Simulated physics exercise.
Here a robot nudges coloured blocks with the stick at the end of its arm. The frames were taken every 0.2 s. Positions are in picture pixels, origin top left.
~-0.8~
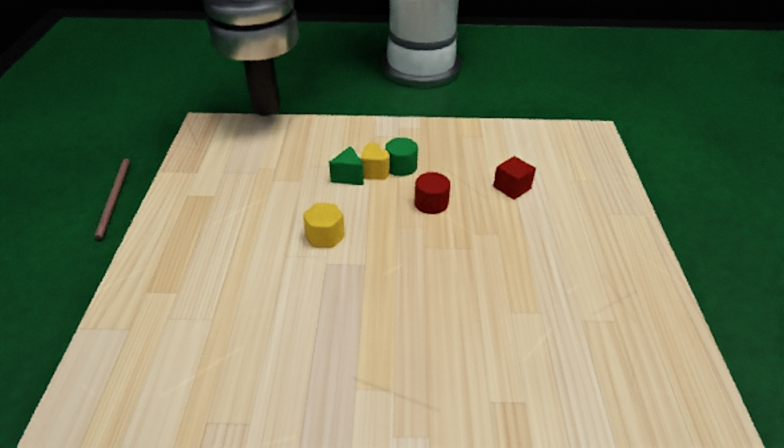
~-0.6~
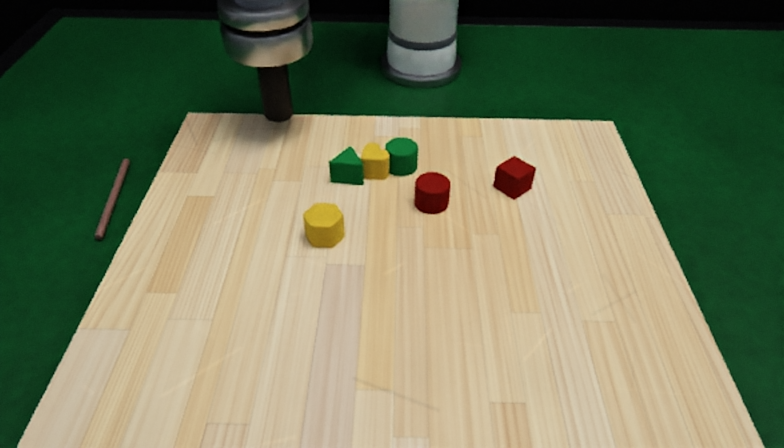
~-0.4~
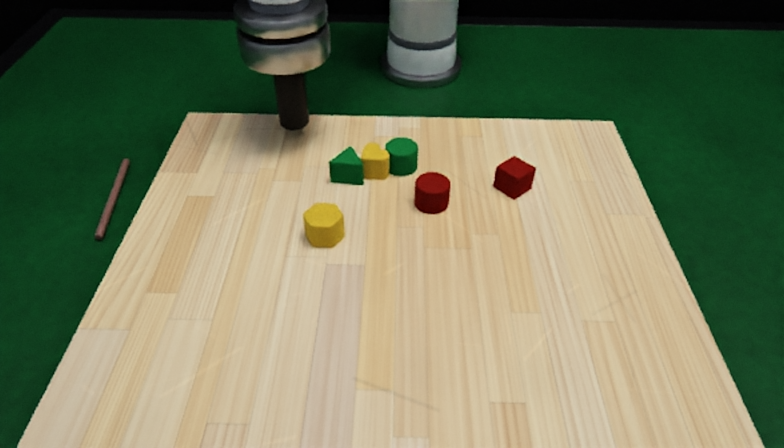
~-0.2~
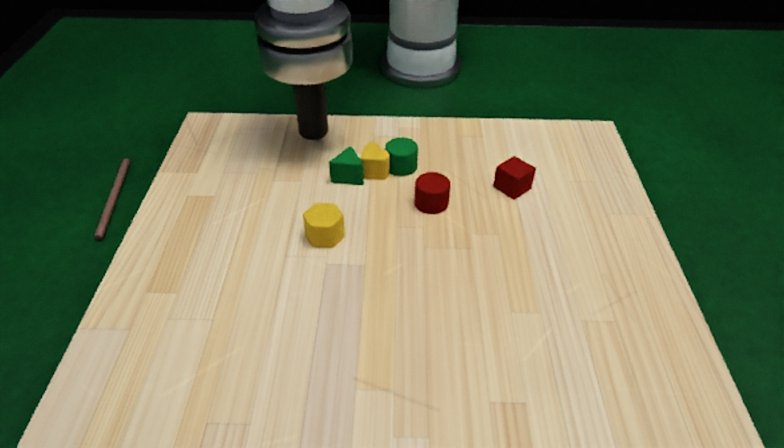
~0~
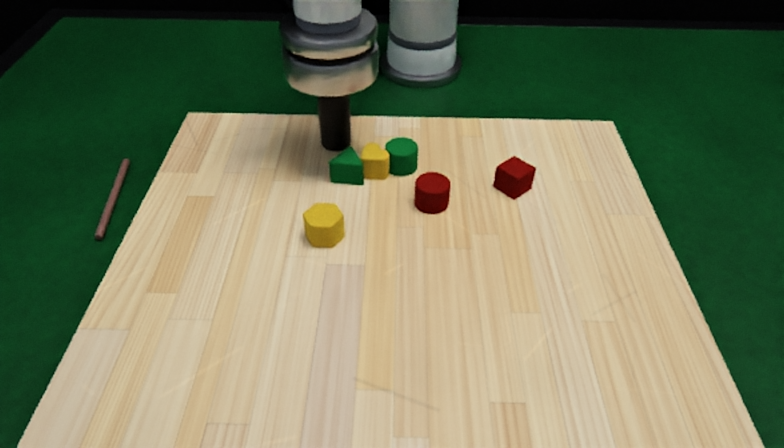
The robot arm's dark stick moved slowly rightward and a little nearer along the back of the wooden board, up to the green triangular piece, while all the coloured blocks stayed still.
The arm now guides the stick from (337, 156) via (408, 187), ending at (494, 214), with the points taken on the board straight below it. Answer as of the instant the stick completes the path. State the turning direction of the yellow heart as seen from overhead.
It goes round the way clock hands do.
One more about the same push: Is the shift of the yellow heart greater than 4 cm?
It seems so.
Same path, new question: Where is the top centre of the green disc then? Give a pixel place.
Final place: (421, 148).
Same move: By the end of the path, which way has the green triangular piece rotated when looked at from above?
From above, it looks like the green triangular piece goes clockwise.
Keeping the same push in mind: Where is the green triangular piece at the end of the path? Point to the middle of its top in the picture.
It ends at (359, 166).
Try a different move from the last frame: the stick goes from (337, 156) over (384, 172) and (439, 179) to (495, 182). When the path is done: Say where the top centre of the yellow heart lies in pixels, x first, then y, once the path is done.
Its top middle will sit at (412, 173).
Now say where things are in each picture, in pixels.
The first picture shows stick's lower end at (266, 109); green triangular piece at (347, 157); yellow heart at (374, 152); green disc at (402, 146); red disc at (433, 182).
The second picture shows stick at (279, 116); blocks still.
The third picture shows stick at (295, 123); blocks still.
The fourth picture shows stick at (314, 133); blocks still.
The fifth picture shows stick at (337, 144); green triangular piece at (347, 157); yellow heart at (374, 152); green disc at (402, 146); red disc at (433, 182).
The first path, step by step. One third of the way, stick at (384, 165); green triangular piece at (359, 166), turned 85° clockwise; yellow heart at (406, 167), turned 20° clockwise; green disc at (413, 147).
Two thirds of the way, stick at (437, 184); green triangular piece at (359, 166), turned 85° clockwise; yellow heart at (439, 194), turned 75° clockwise; green disc at (421, 148); red disc at (465, 205).
At the end, stick at (496, 201); green triangular piece at (359, 166), turned 85° clockwise; yellow heart at (441, 197), turned 95° clockwise; green disc at (421, 148); red disc at (469, 211).
